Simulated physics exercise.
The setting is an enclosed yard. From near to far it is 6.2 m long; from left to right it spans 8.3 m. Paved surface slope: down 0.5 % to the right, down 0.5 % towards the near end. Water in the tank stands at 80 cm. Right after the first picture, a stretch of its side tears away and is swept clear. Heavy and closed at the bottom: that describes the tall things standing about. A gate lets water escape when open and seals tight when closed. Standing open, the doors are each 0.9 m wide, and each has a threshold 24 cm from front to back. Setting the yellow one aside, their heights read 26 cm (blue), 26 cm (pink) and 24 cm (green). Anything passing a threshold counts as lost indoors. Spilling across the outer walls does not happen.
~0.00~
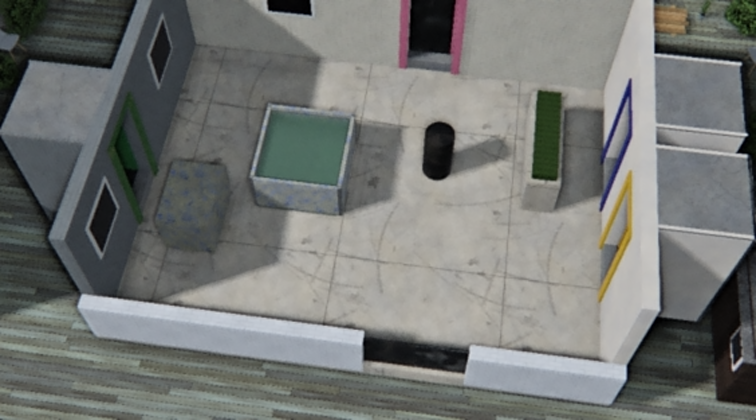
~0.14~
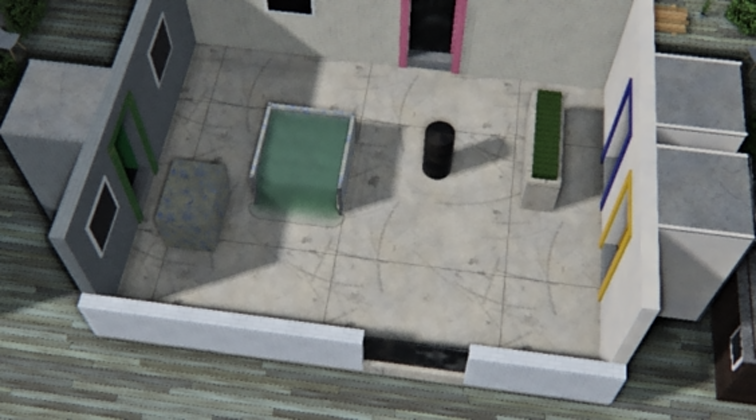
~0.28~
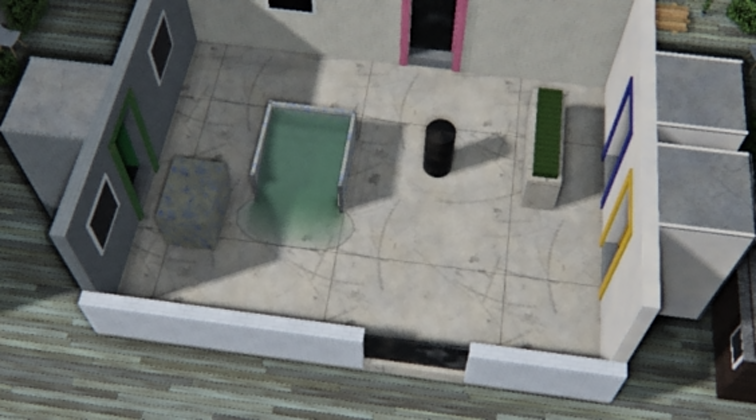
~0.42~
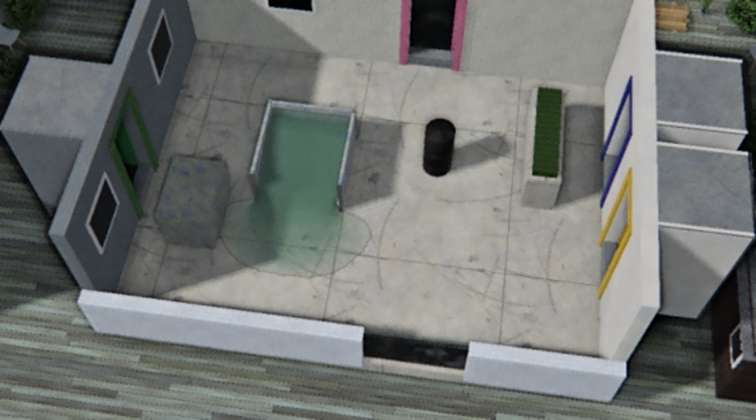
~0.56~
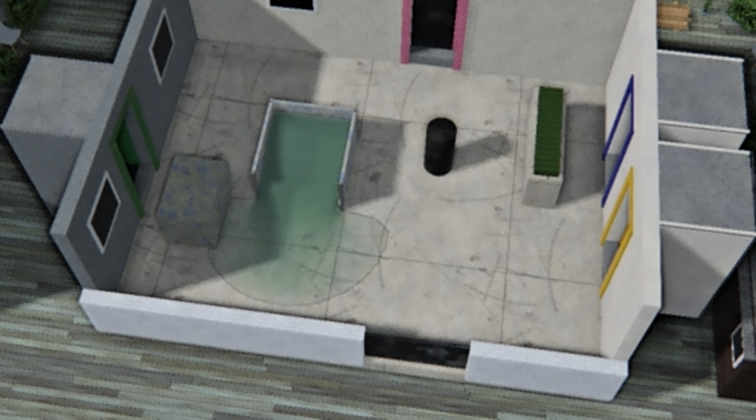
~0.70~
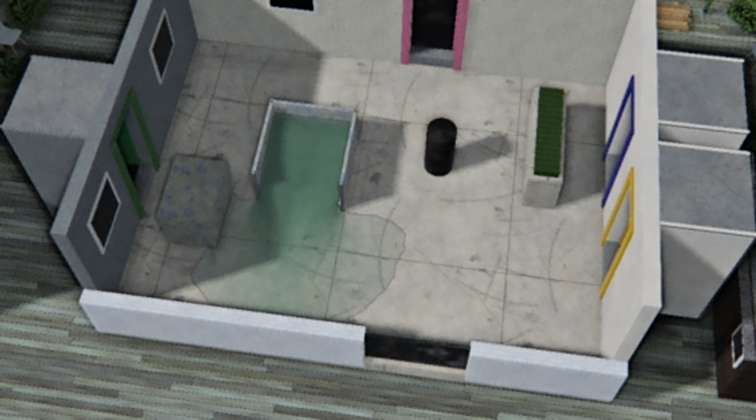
At the start, a square tank of green water stands full and still in a walled yard with a black post and a narrow planter. Its near side disappears and water pours out toward the viewer, spreading in a widening, rounded sheet across the paving toward the low front wall.
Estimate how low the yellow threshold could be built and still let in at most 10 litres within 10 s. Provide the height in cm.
I would say 8.5 cm or so.
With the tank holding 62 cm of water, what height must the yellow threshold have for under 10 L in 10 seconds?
The step would need to be some 6.0 cm high.
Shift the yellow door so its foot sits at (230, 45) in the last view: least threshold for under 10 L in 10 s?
It needs about 10.0 cm.
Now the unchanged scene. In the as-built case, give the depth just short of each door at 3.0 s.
Depths in cm - yellow: 0, blue: 0, pink: 0, green: 5.
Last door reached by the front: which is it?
I'd say the pink door.
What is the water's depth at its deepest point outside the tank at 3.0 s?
Up to some 28 centimetres, I'd say.
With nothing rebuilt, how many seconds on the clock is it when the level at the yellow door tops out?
Around 4.0 s, give or take.
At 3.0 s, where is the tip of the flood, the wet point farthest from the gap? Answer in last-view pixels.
Lab note: Front tip approx. (600, 379).
After 1.4 s water covers 20 % of the floor, deepest (42 cm) near (269, 324); it has not reached the yellow door.
After 3.0 s water covers 40 % of the floor, deepest (28 cm) near (112, 312); it has not reached the yellow door.
After 10.0 s water covers 95 % of the floor, deepest (10 cm) near (600, 379); 8 cm at the yellow door, 0 litres in over its 22 cm threshold.
At the yellow door as built, the water arrived by 3.3 s and peaked near 13 cm at 4.0 s.
With a threshold of 6.5 cm, 24 litres would have come in within the 10 s; with 10.5 cm, 2 litres. So under 10 litres takes about 8.5 cm.
